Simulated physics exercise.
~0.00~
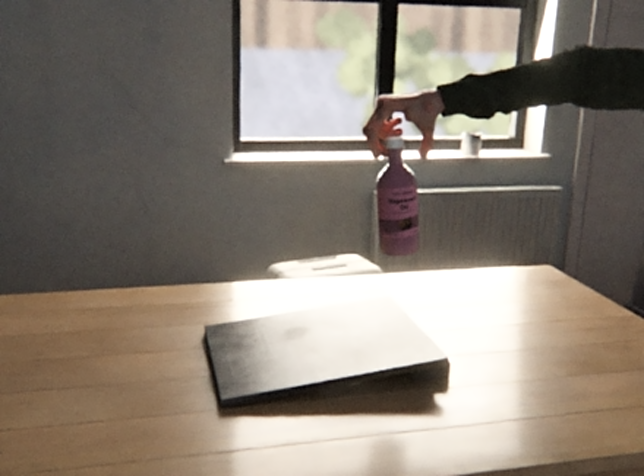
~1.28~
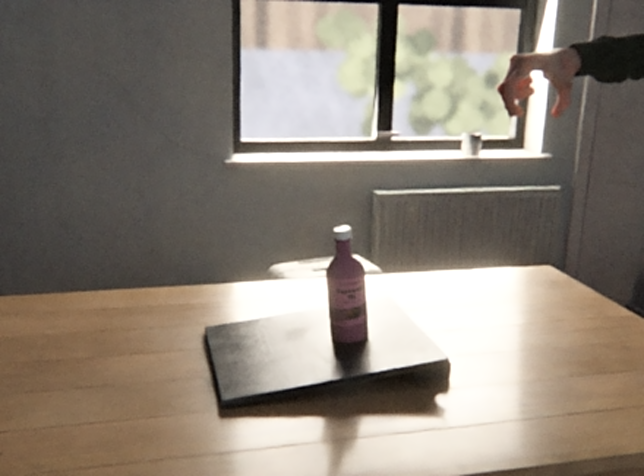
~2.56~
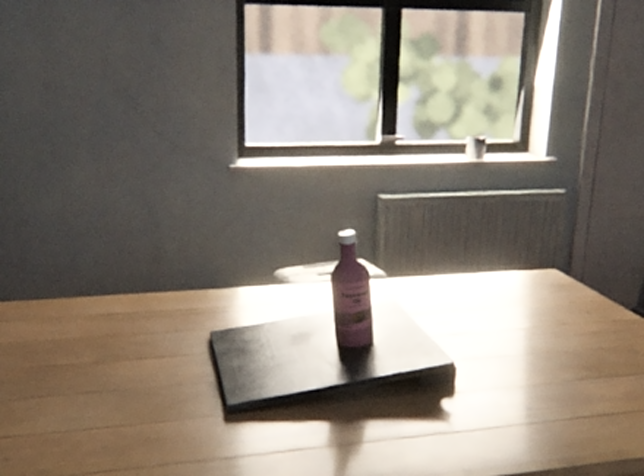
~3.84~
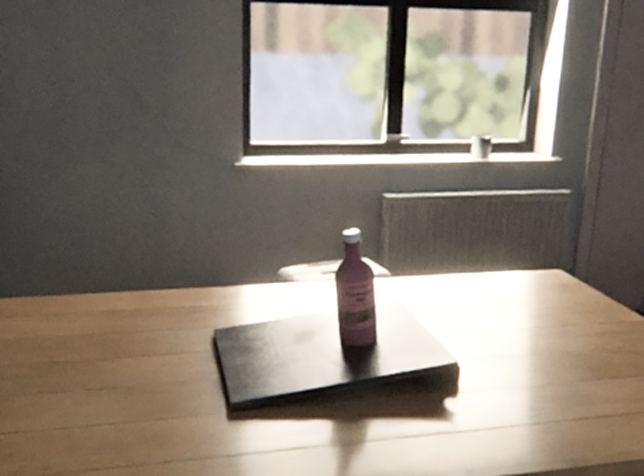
A hand lowering a pink bottle onto a sloping dark board on a wooden table, then withdrawing as the bottle stays upright.
